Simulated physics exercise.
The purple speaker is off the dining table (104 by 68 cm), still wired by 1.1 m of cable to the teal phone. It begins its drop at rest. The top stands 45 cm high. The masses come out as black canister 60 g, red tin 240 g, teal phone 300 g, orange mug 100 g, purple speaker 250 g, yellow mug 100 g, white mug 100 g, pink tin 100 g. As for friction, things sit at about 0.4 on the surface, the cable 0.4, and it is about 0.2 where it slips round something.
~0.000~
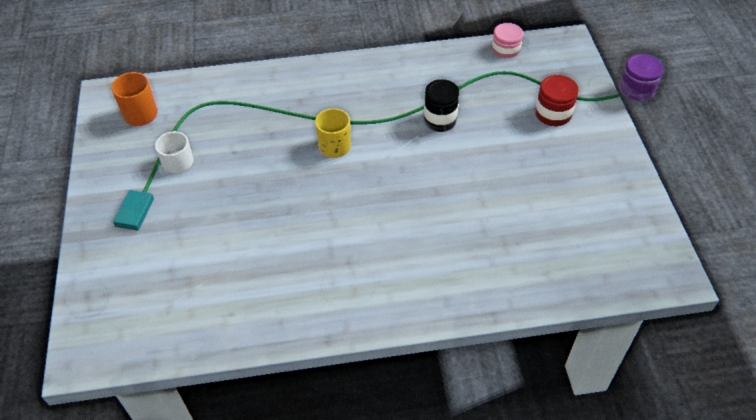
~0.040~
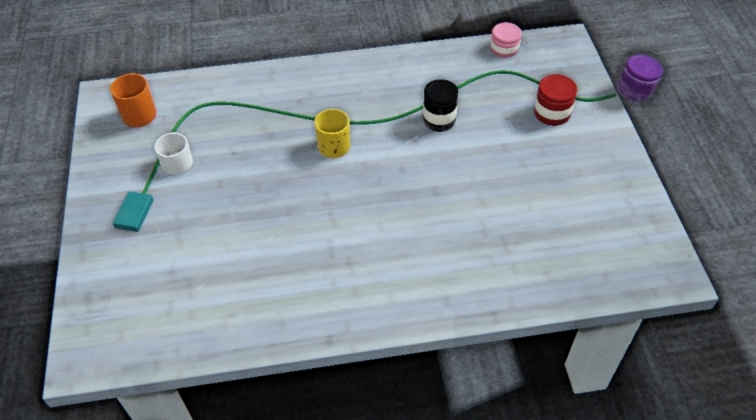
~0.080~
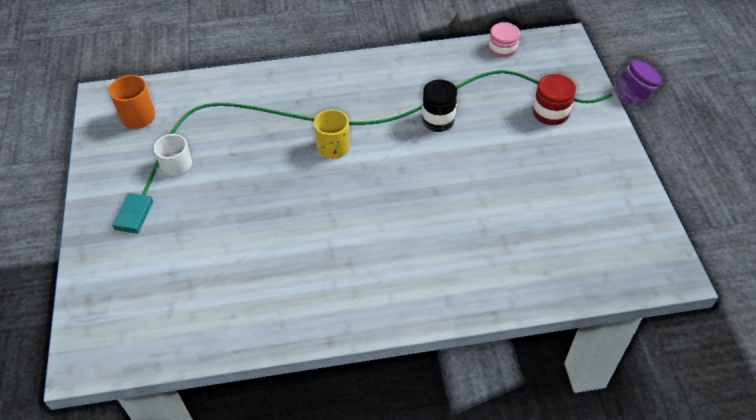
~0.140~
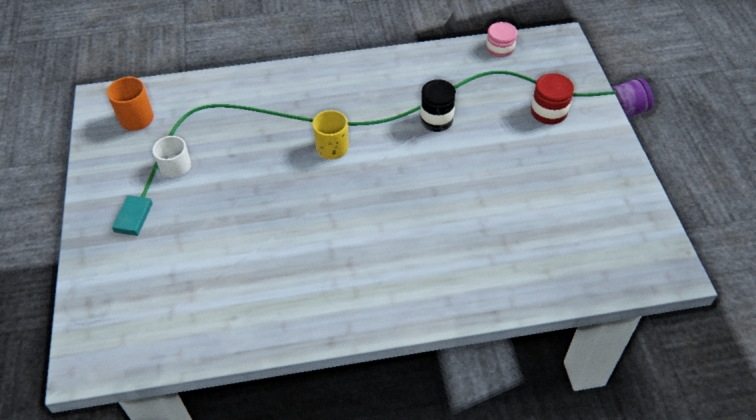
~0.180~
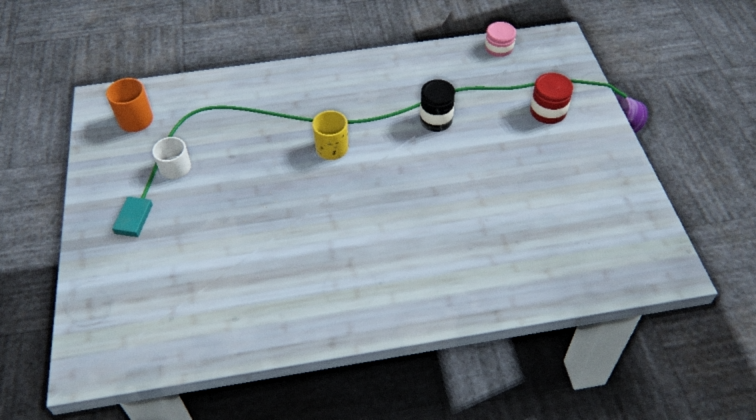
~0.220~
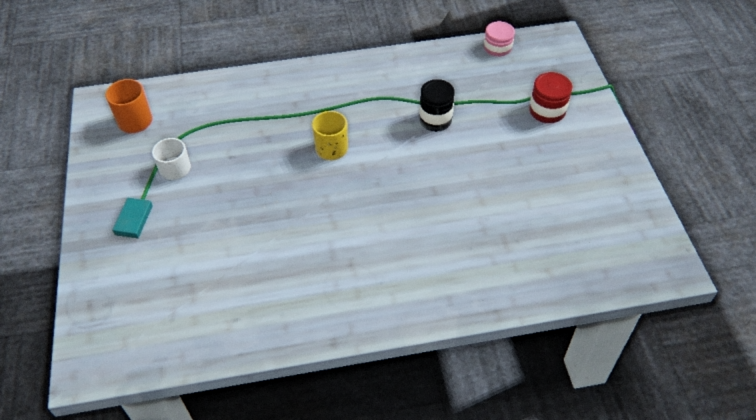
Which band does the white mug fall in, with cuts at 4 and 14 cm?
We'll see it wander a big span.
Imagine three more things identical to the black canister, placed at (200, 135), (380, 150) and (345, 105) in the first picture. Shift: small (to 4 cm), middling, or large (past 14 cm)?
Big, slight, slight.
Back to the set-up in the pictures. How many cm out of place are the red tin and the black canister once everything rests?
In the end the red tin has moved about 0 cm, while the black canister has moved about 2 cm.
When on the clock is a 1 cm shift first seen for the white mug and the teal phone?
Times: White mug = 0.28 s, teal phone = 0.32 s.
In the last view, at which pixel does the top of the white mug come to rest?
In the last view, the top sits at about (263, 226).
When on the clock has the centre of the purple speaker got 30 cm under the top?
On the clock: Not at all.
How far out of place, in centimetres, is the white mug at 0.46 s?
Approx. shift - white mug 20 cm.
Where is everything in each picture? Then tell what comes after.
The first frame shows white mug (172, 143); cable runs through (466, 84) (366, 123) (253, 106).
The second frame shows purple speaker (643, 66); cable runs through (365, 123).
The third frame shows purple speaker (637, 83); cable runs through (364, 123).
The fourth frame shows purple speaker (631, 99); cable runs through (363, 124).
The fifth frame shows purple speaker (625, 115); cable runs through (583, 82) (364, 121).
The sixth frame shows white mug (169, 150); cable runs through (611, 87) (501, 102) (385, 98) (271, 118).
After 0.5 s, the cable's tail end at (164, 196); white mug 20 cm off its start, purple speaker over the edge, teal phone 3 cm off its start.
After 0.7 s, the cable's tail end at (170, 196); white mug 25 cm off its start, purple speaker over the edge, teal phone 4 cm off its start.
After 1.0 s, the cable's tail end at (170, 196); white mug 25 cm off its start at (263, 226), teal phone 4 cm off its start at (150, 204), purple speaker over the edge.
After 1.2 s, the cable's tail end at (170, 196); white mug 25 cm off its start, teal phone 4 cm off its start, purple speaker over the edge.
After 2.4 s, the cable's tail end at (170, 196); white mug 25 cm off its start at (263, 226), teal phone 4 cm off its start at (150, 204), purple speaker over the edge, black canister 1 cm off its start at (441, 94).
